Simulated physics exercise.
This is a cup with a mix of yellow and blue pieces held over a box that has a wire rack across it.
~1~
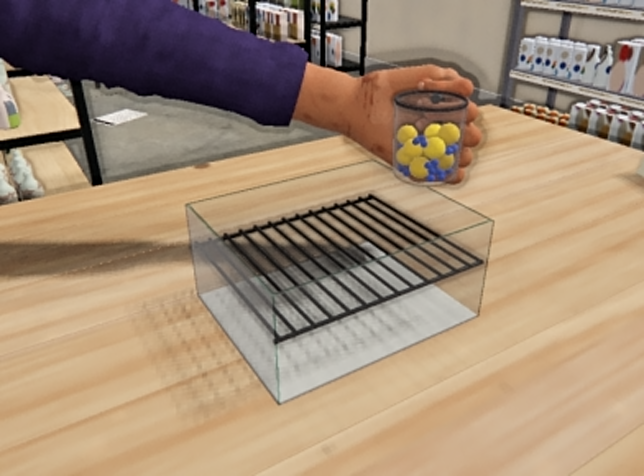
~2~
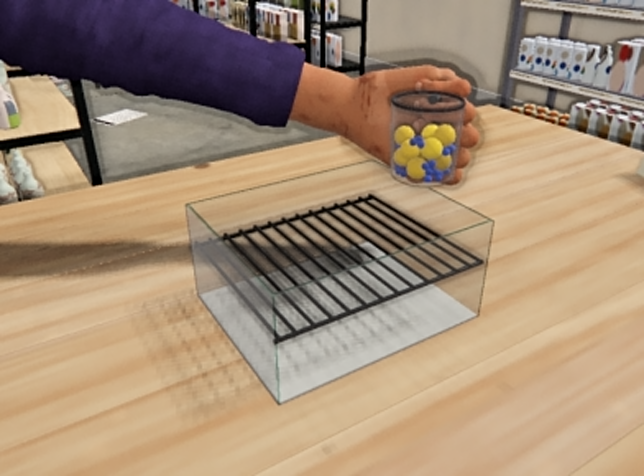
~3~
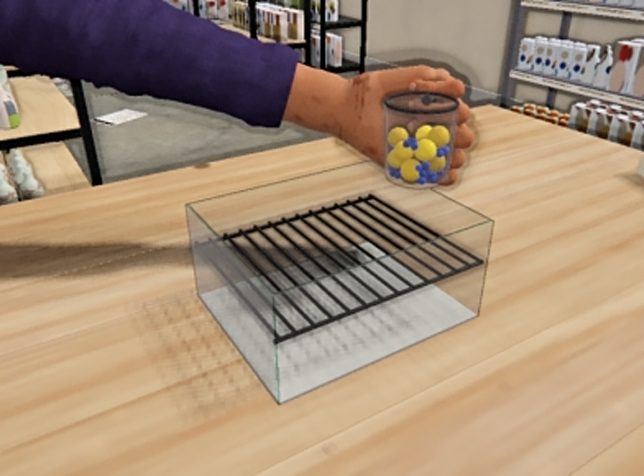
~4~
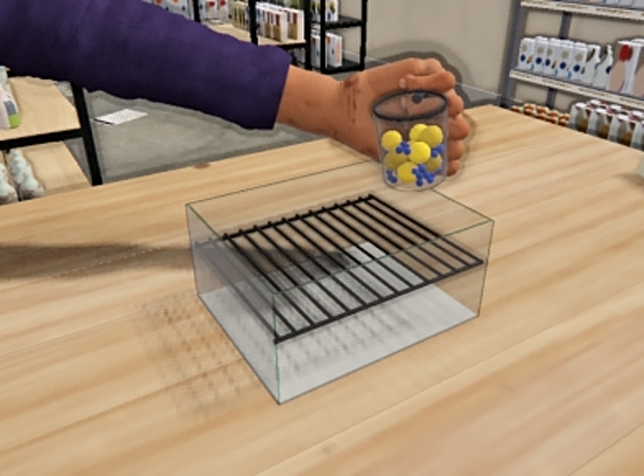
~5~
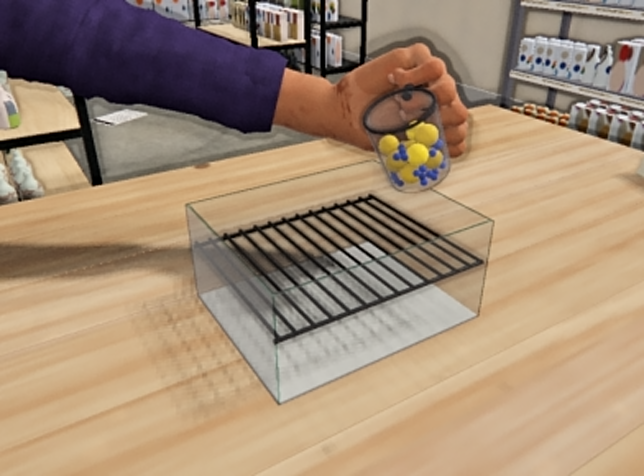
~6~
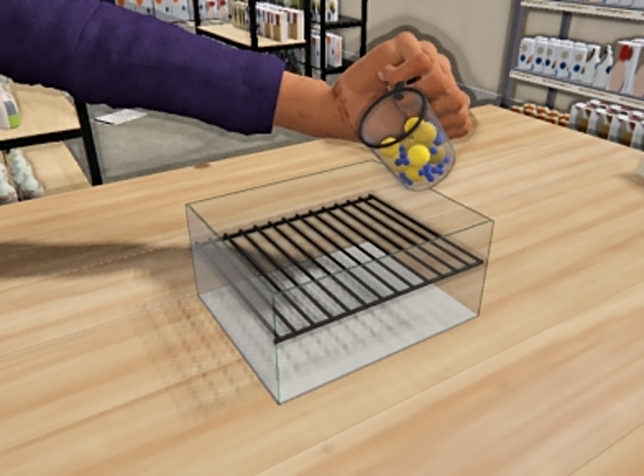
A hand held a clear cup of yellow and blue balls above a glass box with a black wire rack across it, moved slightly left, then tilted the cup to the left toward the box.
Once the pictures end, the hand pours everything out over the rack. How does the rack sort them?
The yellow pieces are held back; the blue pieces pass the rack.
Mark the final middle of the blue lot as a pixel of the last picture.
Roughly at (375, 282).
Then, 0.28 s past the last view, yellow ones, all in the cup; blue ones, all in the cup.
Then, 0.57 s past the last view, yellow ones, nearly all in the cup, a small part on or over the wires; blue ones, nearly all in the cup, a stray few on or over the wires.
Then, 0.93 s past the last view, yellow ones, all on or over the wires; blue ones, about two thirds on or over the wires, about a third under the rack, a stray few outside the box.
Finally, yellow ones, all on the wires, none under the rack; blue ones, nearly all under the rack, a stray few outside the box.
